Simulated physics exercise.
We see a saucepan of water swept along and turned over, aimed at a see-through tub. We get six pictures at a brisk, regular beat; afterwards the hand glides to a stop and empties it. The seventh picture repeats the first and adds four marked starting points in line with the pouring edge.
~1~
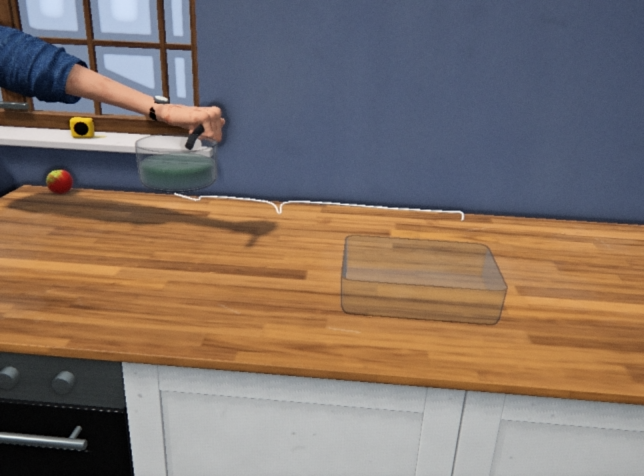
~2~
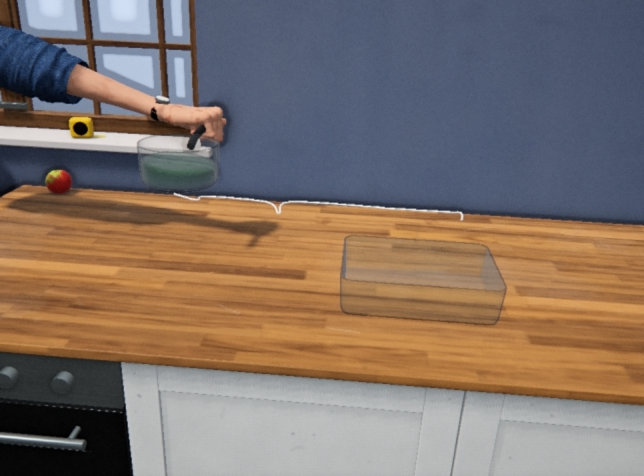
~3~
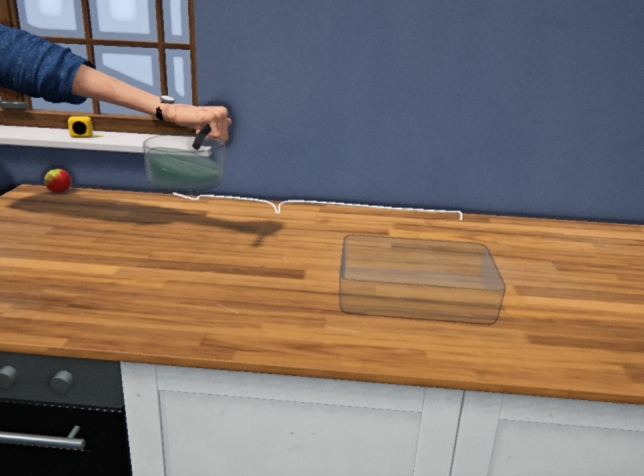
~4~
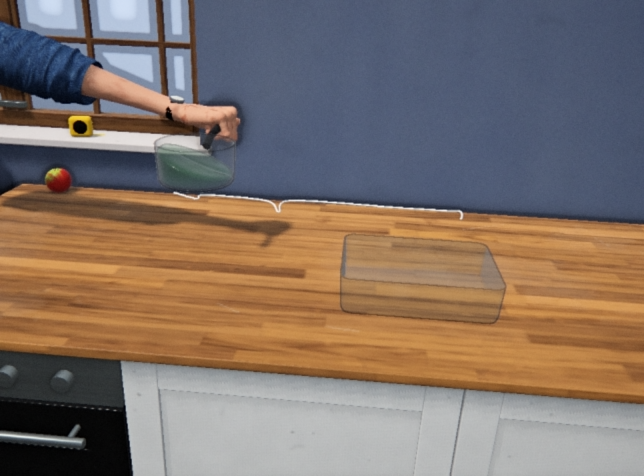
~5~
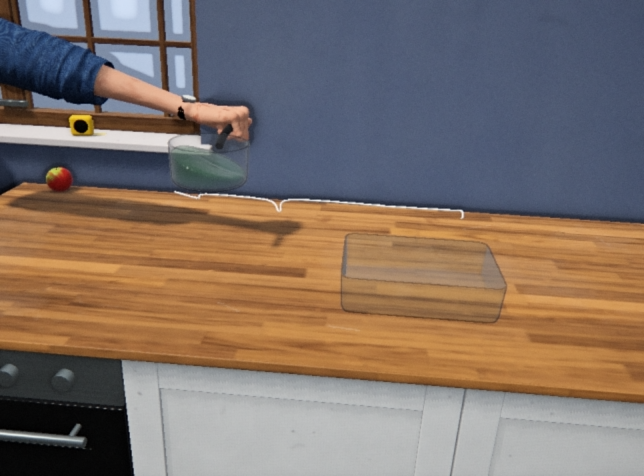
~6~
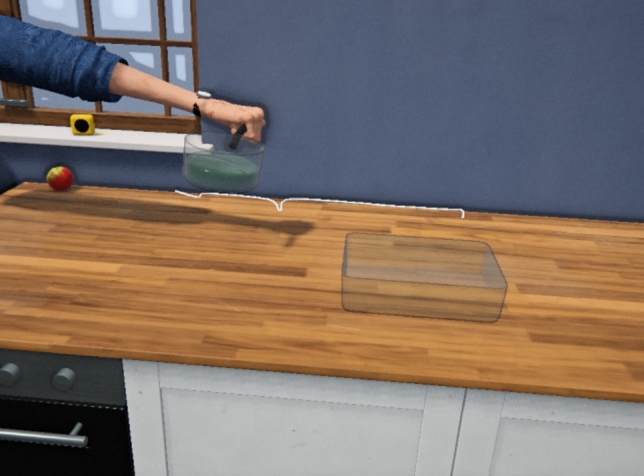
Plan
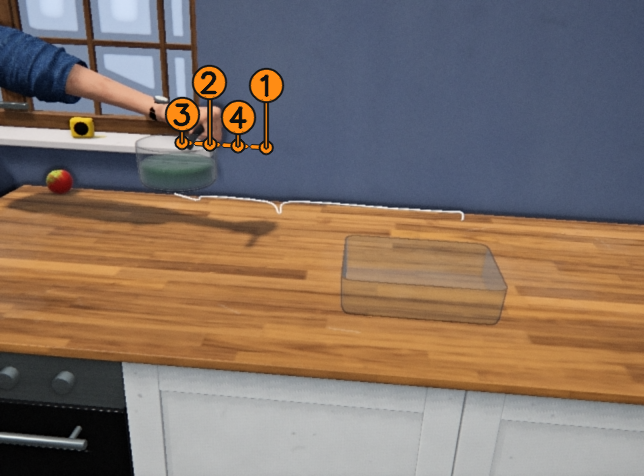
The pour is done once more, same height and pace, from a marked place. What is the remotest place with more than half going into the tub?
The limit is 1.
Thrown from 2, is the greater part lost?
Yes, it does.
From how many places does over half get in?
One of them.
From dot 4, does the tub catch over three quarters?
No, it does not.
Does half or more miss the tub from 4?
Yes.
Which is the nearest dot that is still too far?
The answer is 4.
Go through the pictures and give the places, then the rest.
Upright, lip at (214, 144); tub from (341, 311) to (499, 323); nothing has left yet, in the first frame.
Upright, lip at (216, 144); nothing has left yet, in the second frame.
Upright, lip at (222, 144); nothing has left yet, in the third frame.
Upright, lip at (233, 144); nothing has left yet, in the fourth frame.
Upright, lip at (247, 145); nothing has left yet, in the fifth frame.
Tipped about 7°, lip at (263, 149); nothing has left yet, in the sixth frame.
In orange, 1 at (266, 147); 2 at (209, 144); 3 at (182, 142); 4 at (238, 145).
With 1, about 63 % lands in the tub, 27 % falls short and 10 % goes beside or beyond.
With 2, about 5 % lands in the tub, 94 % falls short.
With 3, about 0 % lands in the tub, 100 % falls short.
With 4, about 32 % lands in the tub, 62 % falls short and 6 % goes beside or beyond.
